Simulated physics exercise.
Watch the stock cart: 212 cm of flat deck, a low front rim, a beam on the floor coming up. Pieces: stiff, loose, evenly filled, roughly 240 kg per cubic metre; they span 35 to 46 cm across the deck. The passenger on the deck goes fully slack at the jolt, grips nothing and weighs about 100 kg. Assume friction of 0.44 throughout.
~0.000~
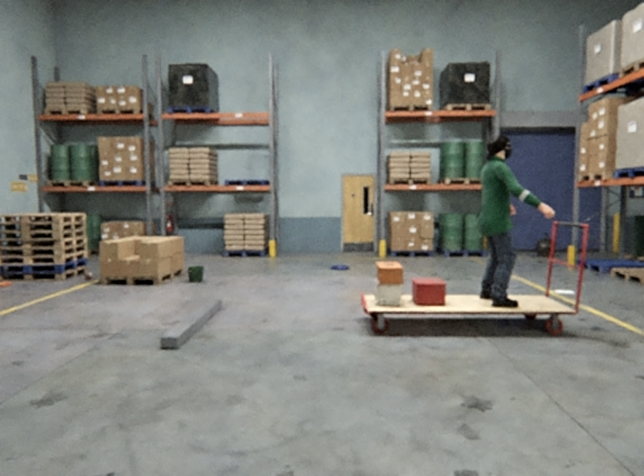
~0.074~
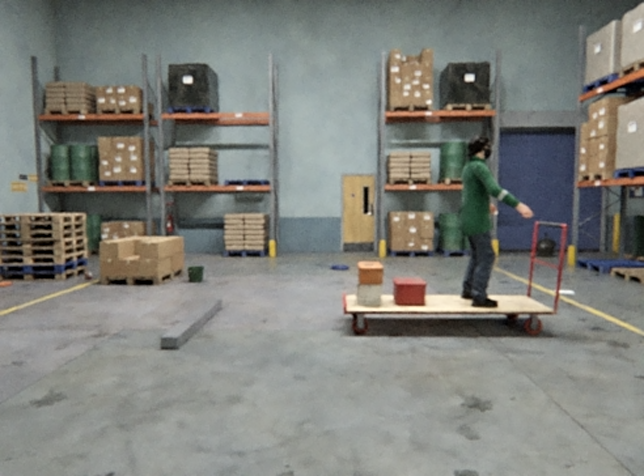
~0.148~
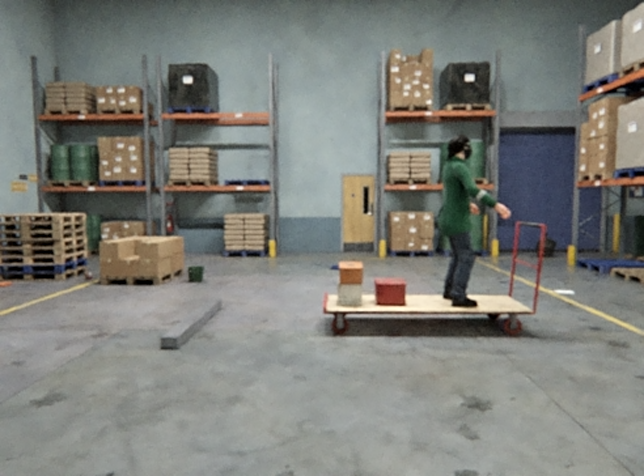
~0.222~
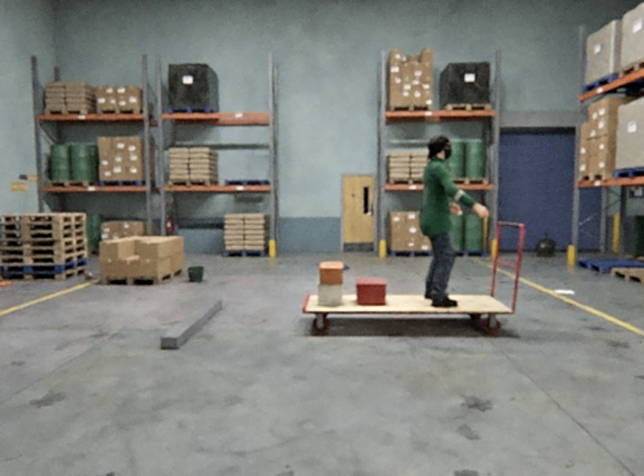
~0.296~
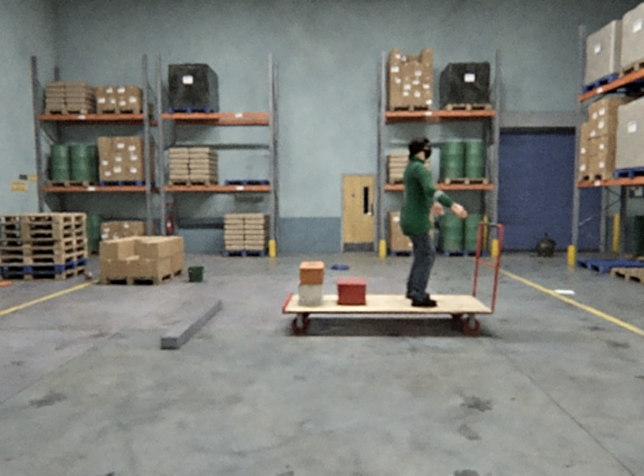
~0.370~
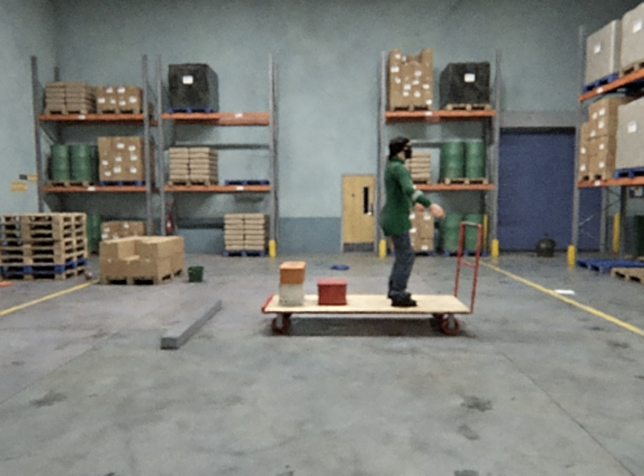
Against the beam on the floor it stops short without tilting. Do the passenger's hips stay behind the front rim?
No, they are carried over the rim.
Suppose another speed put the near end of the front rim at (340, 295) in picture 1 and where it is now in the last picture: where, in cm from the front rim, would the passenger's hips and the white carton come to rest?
Both stay short of the rim: The hips by 20 cm and white by 20 cm.
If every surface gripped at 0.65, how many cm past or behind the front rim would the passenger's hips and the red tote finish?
The hips would end 40 past the front rim, and the red one 20 behind it.
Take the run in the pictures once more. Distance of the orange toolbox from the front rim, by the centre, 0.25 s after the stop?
Around 30 cm beyond the front rim.
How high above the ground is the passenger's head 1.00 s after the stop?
About 10 cm above the ground.
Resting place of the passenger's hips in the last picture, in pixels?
Around (169, 313).
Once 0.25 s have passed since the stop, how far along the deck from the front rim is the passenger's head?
At that moment it sits around 80 cm behind the rim.
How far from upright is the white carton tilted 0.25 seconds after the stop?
Around 10° from upright.
Impact comes at 0.65 s.
After 0.90 s the passenger's hips are 67 cm behind the rim, near (253, 241) in the last picture's view.
After 1.20 s the passenger's hips are 10 cm behind the rim, near (203, 269) in the last picture's view.
After 1.65 s the passenger's hips are 28 cm past the rim, near (169, 288) in the last picture's view.
When all is still (3.1 s), past the rim, orange toolbox and the passenger's hips; behind it, red tote and white carton.
